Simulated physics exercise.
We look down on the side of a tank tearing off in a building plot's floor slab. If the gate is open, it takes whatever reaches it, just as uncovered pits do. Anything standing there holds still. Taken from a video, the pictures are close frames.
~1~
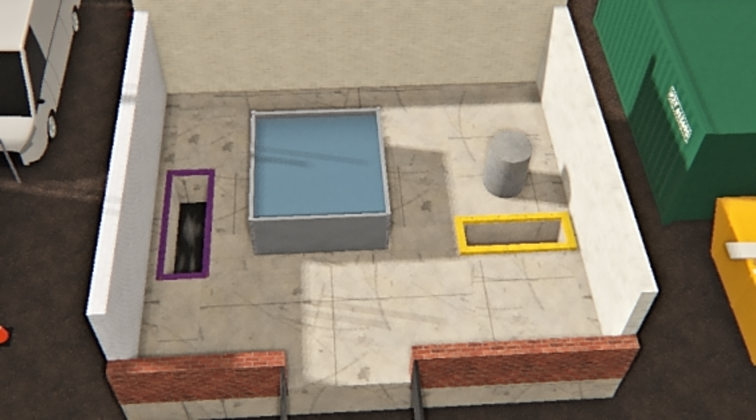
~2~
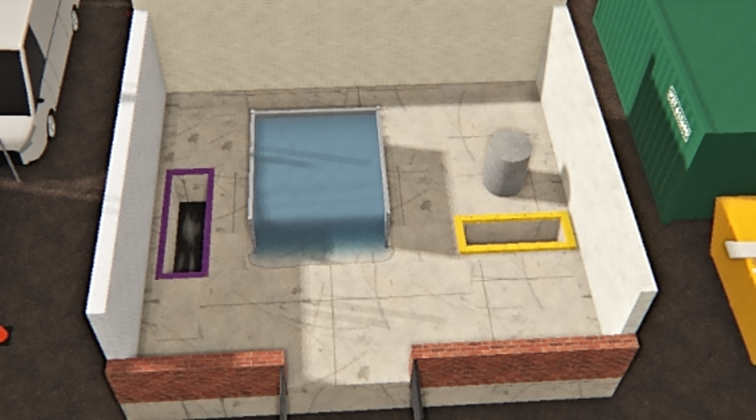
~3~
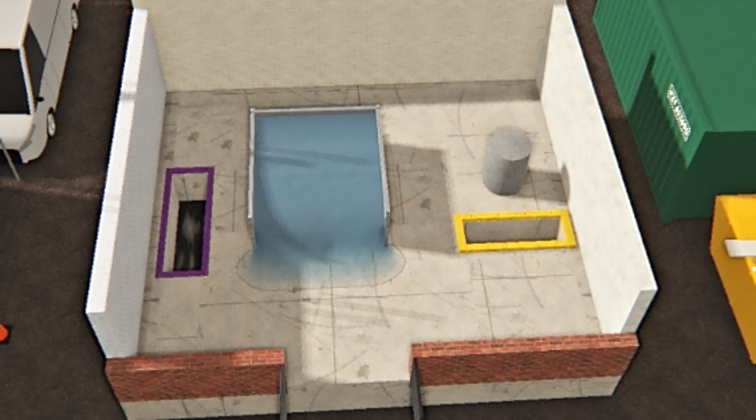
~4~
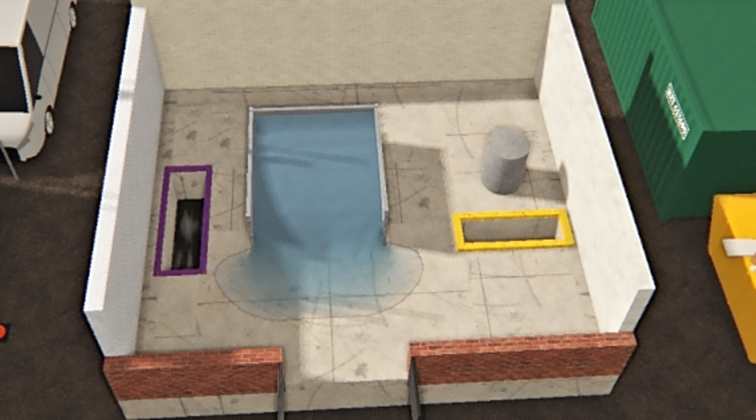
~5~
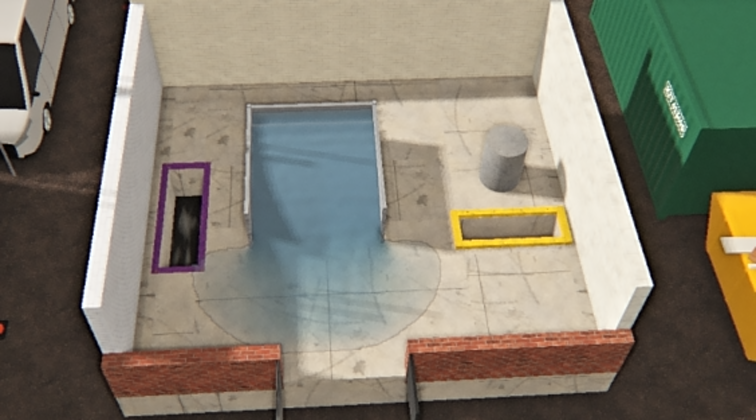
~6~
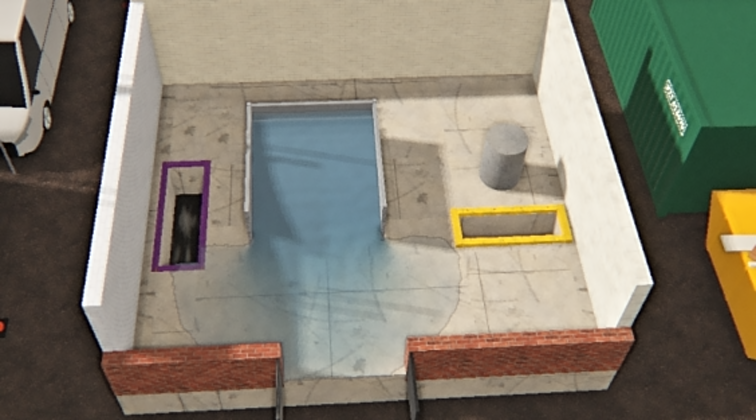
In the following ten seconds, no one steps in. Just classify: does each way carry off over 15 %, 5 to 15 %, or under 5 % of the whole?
The gate carries off over 15 %; the yellow pit carries off under 5 %; the purple pit carries off over 15 %.
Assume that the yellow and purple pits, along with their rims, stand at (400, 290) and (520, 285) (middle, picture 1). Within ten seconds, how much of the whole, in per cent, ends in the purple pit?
Out of a hundred parts, 4 go to purple.
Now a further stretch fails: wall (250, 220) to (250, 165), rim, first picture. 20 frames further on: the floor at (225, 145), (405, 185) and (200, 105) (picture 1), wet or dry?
Result, in sequence: Untouched by the flood; untouched by the flood; untouched by the flood.
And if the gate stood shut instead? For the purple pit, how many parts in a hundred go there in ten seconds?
Purple about 30 %.
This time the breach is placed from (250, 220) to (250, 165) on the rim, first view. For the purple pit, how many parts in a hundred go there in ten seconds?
Roughly 80 per cent goes to the purple pit.
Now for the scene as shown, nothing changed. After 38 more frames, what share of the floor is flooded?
My guess is around 55 in a hundred.
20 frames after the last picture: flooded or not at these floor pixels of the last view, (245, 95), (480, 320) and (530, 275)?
Listed points: Unwetted / inundated / inundated.
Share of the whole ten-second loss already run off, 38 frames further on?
Near 85 in a hundred, I reckon.
A moment on, water covers 30 % of the floor; the gate 9 %, the yellow pit 0 %, the purple pit 0 %.
Next, water covers 35 % of the floor; the gate 23 %, the yellow pit 0 %, the purple pit 0 %.
Then, water covers 45 % of the floor; the gate 36 %, the yellow pit 0 %, the purple pit 5 %.
Later, water covers 55 % of the floor; the gate 46 %, the yellow pit 2 %, the purple pit 12 %.
In the end, water covers 60 % of the floor; the gate 52 %, the yellow pit 2 %, the purple pit 17 %.
